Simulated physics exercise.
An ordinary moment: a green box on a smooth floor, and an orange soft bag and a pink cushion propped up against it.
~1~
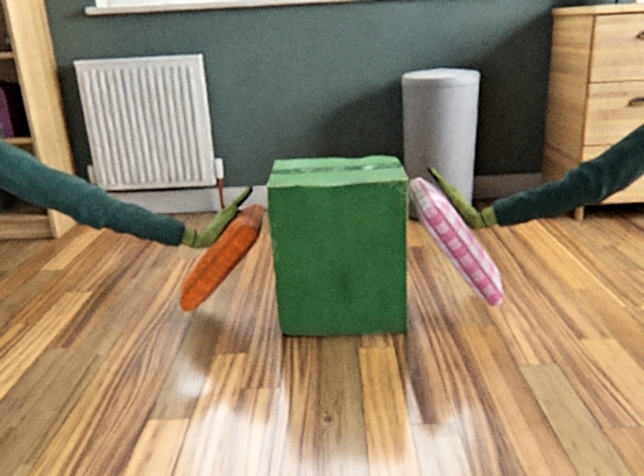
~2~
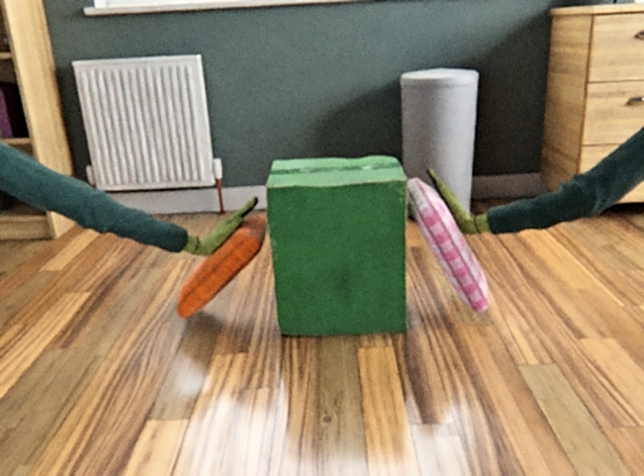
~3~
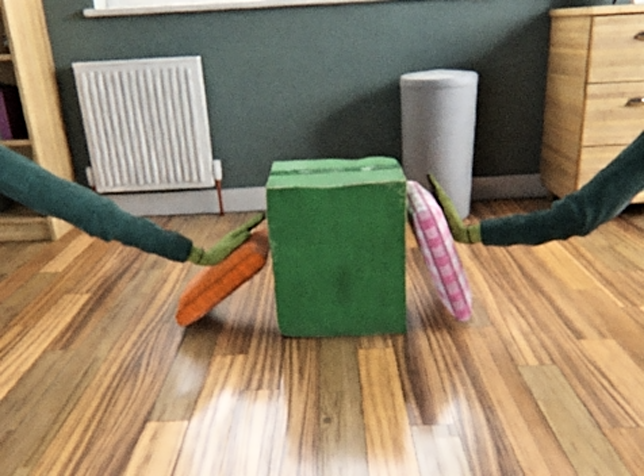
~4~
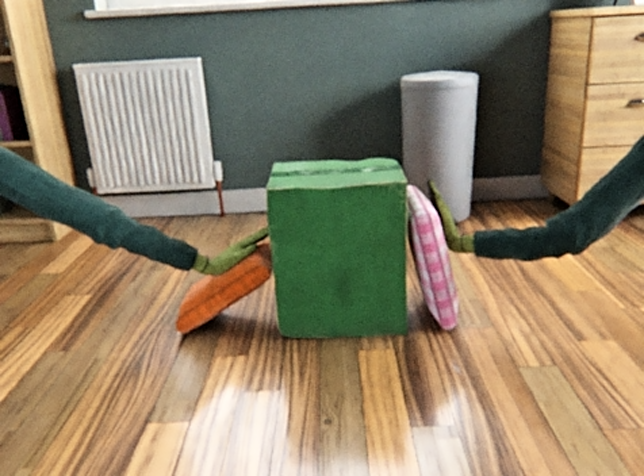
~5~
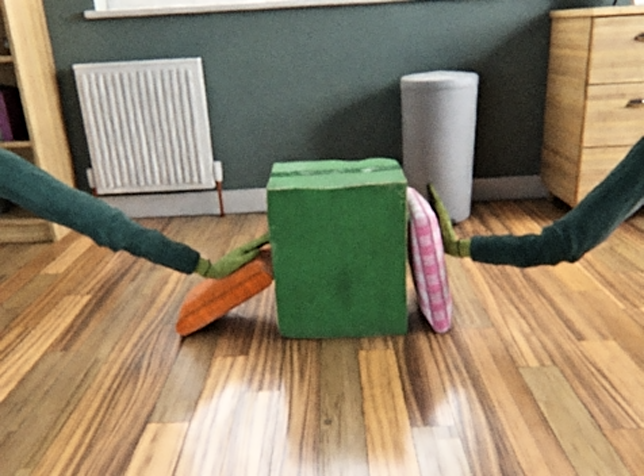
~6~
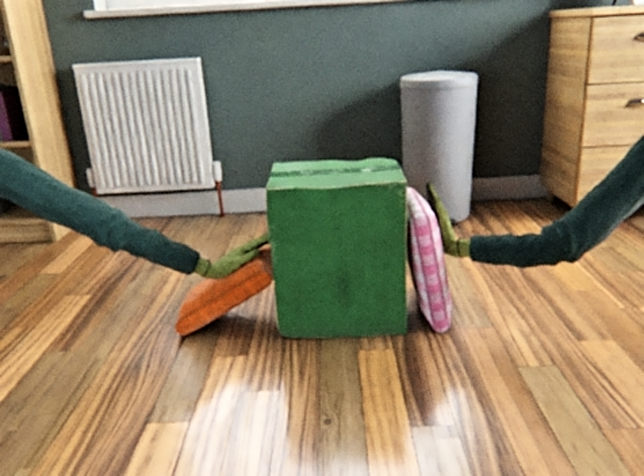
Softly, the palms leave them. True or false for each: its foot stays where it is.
Orange soft bag: False; pink cushion: True.
Then, 0.32 s on from there, soft bag flat on the floor near (225, 307); cushion propped as before near (424, 257).
In the end, soft bag flat on the floor near (225, 307); cushion propped as before near (424, 257). The orange soft bag slumps to the floor and the pink cushion remains propped up.
